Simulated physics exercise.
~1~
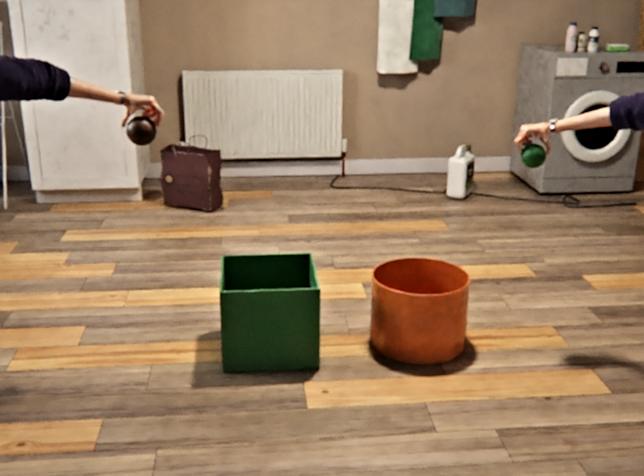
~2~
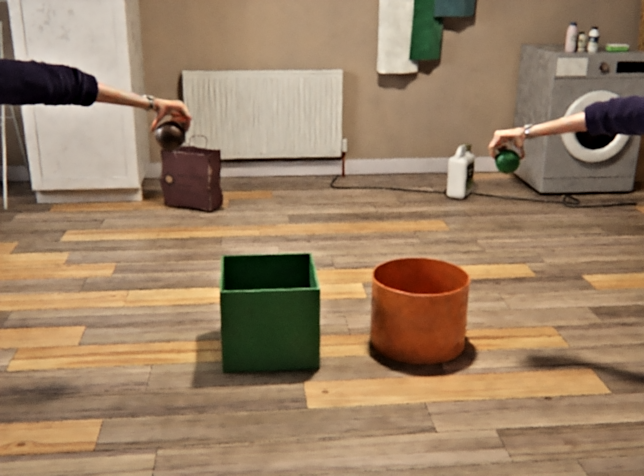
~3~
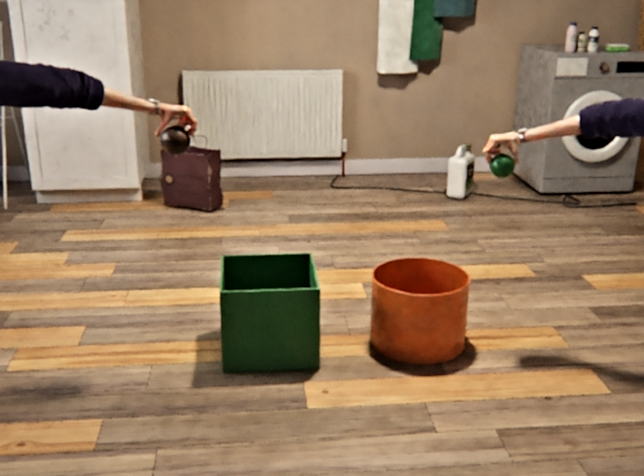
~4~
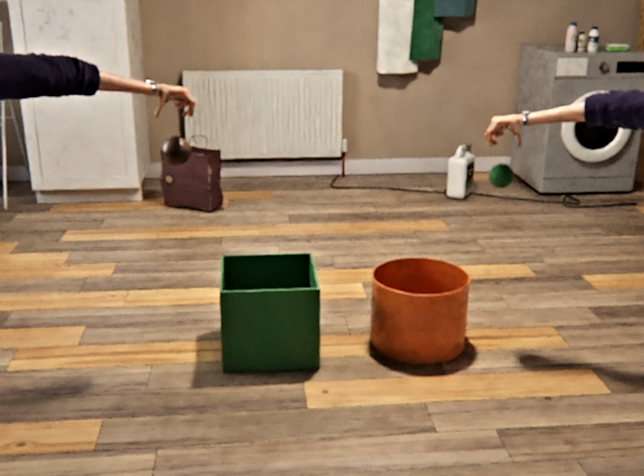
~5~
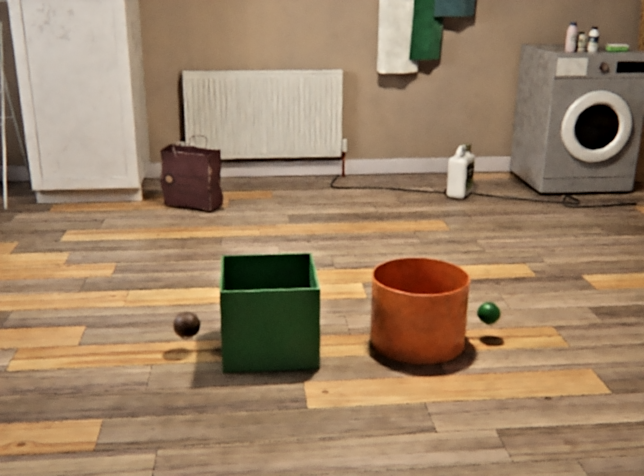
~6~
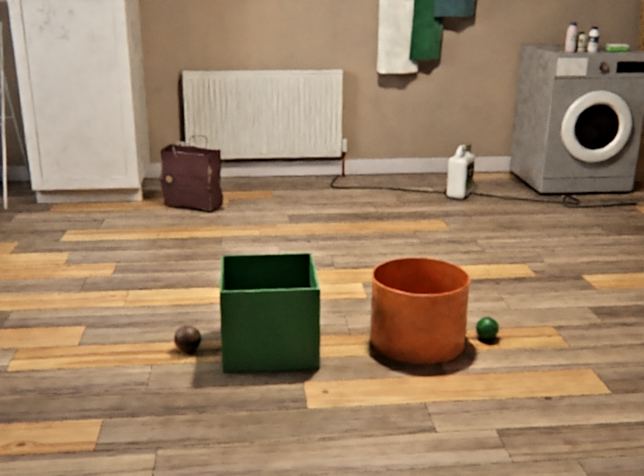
We see two arms reach in from opposite sides, holding a brown ball and a green ball above a wooden floor, then release them. Both balls fall and end up on the floor, the brown one left of a green square container, the green one right of an orange bucket.
